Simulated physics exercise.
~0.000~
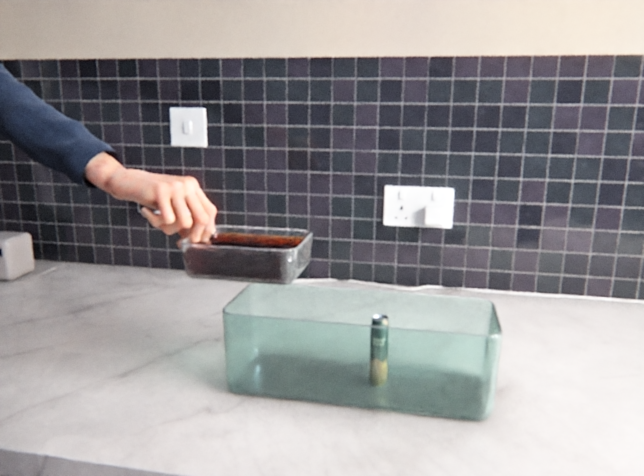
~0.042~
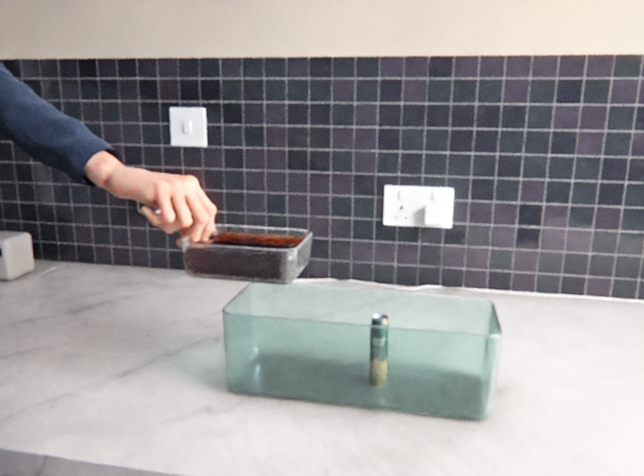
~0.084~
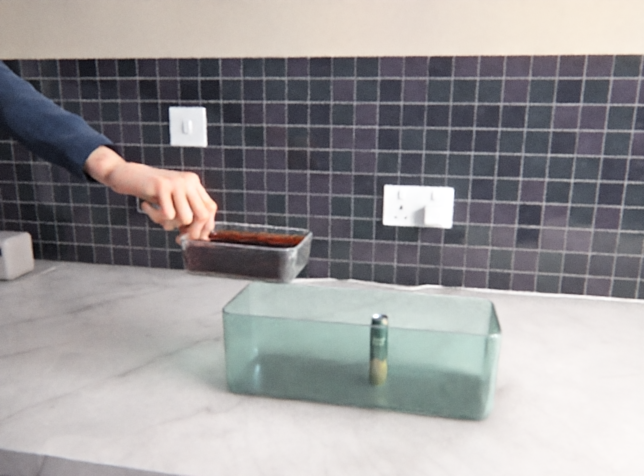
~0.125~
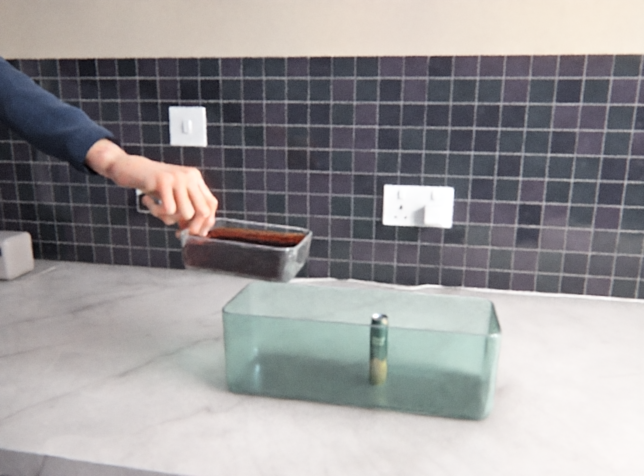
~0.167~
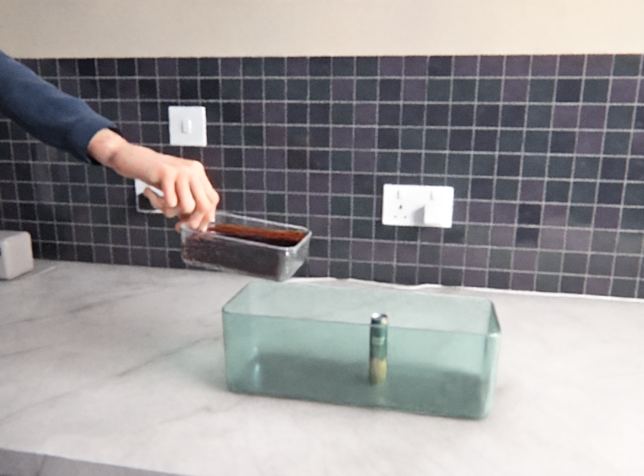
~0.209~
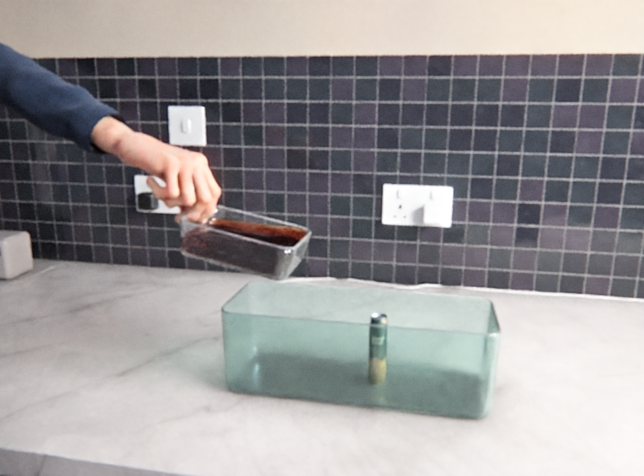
A hand slowly tilting a clear oblong tub of dark liquid rightward above an empty-looking green basin with a small upright cylinder inside.
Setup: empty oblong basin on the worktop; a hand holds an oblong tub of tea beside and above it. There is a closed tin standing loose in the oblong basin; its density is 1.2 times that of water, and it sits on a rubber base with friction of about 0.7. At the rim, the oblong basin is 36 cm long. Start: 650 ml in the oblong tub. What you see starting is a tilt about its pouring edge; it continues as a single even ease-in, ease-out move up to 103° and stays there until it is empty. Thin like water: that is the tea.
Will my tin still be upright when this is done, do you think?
It tilts over.
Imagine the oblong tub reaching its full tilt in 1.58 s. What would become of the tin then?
With that tilt, the tin stays on its base.
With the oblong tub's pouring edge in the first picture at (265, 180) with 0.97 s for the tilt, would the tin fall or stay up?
Then it stays on its base.
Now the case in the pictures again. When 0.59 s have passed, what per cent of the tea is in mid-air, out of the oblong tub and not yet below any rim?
It comes to about 54 percent.
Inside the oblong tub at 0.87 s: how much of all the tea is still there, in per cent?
I'd say some 3 per cent remains.
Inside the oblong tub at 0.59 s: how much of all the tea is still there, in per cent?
Remaining: Near 26 % of the total.
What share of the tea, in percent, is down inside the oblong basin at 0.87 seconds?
It works out near 82 per cent.
Then, 0.59 s in, the tilt is 68° and 27 per cent is still to pour; the tin stands where it began.
Then, 0.87 s in, the tilt is 100° and 3 per cent is still to pour; the tin leans 51°.
Then, 1.15 s in, the tilt is 103° and 0 per cent is still to pour; the tin lies on its side.
Then, 1.47 s in, the tilt is 103° and 0 per cent is still to pour; the tin lies on its side.
Finally, the tin lies on its side.
